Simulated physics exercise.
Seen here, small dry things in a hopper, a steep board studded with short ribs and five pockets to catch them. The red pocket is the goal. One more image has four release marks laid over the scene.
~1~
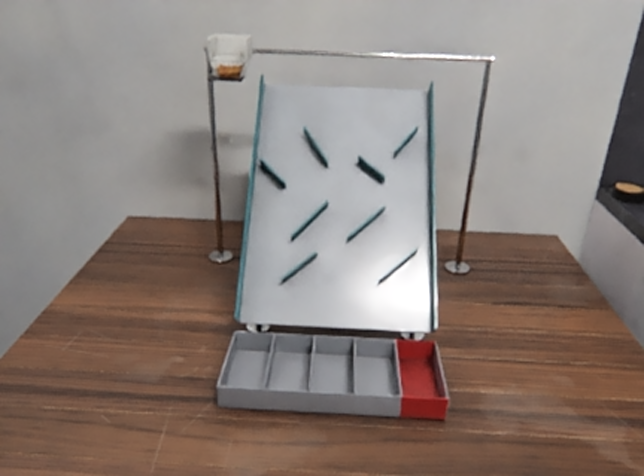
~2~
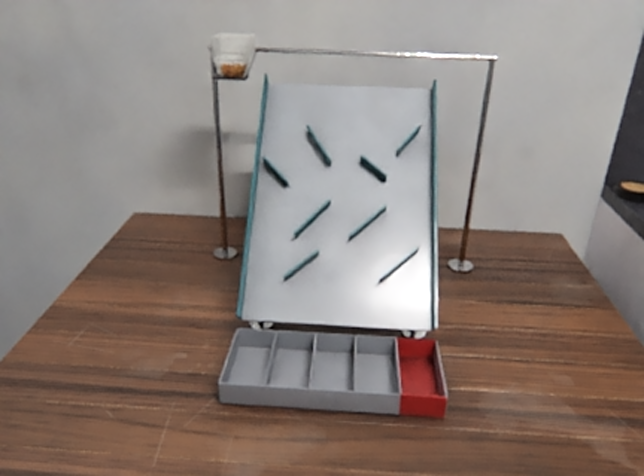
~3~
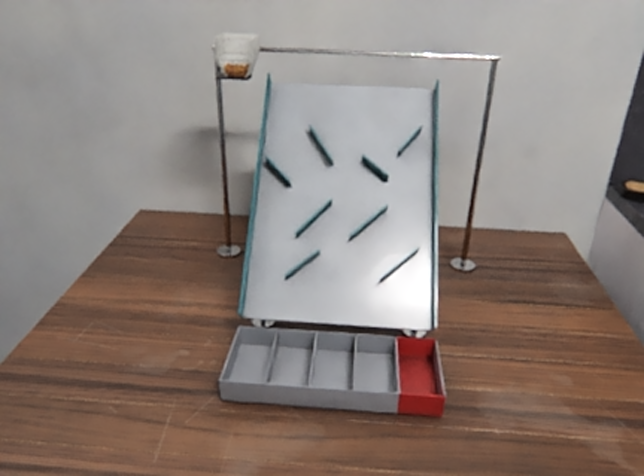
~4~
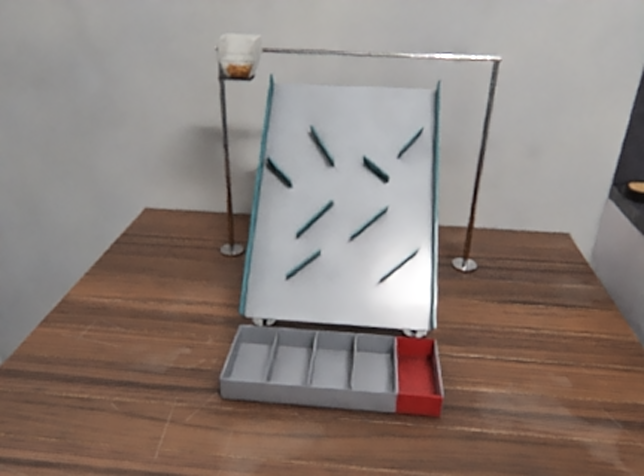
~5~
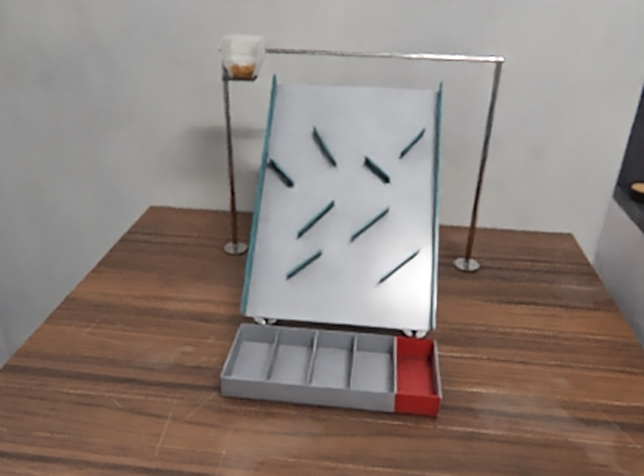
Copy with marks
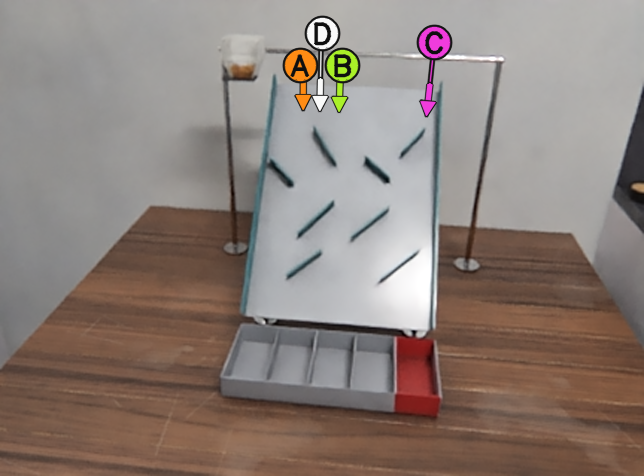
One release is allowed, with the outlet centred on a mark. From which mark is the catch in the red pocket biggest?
Mark C.
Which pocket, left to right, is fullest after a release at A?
The first.
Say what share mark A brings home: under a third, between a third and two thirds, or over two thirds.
It is under a third.
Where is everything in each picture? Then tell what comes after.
The first picture shows hopper near (231, 70), roasted chickpeas, door shut.
The second picture shows ribs (307, 125) to (330, 160), (398, 150) to (420, 126), (263, 156) to (287, 181).
The third picture shows ribs (363, 154) to (388, 175), (295, 233) to (331, 199), (350, 236) to (387, 205).
The fourth picture shows ribs (285, 276) to (320, 250), (381, 278) to (419, 248).
The fifth picture shows red pocket near (417, 403), number 5 of 5 from the left.
On the marked copy, mark A meets the board at (303, 104); mark B meets the board at (339, 106); mark C meets the board at (427, 110); mark D meets the board at (320, 105).
With A, none at all in the red pocket, all but a few in other pockets.
With B, none at all in the red pocket, the whole lot in other pockets.
With C, close to two thirds in the red pocket, close to a third in other pockets.
With D, none at all in the red pocket, the whole lot in other pockets.
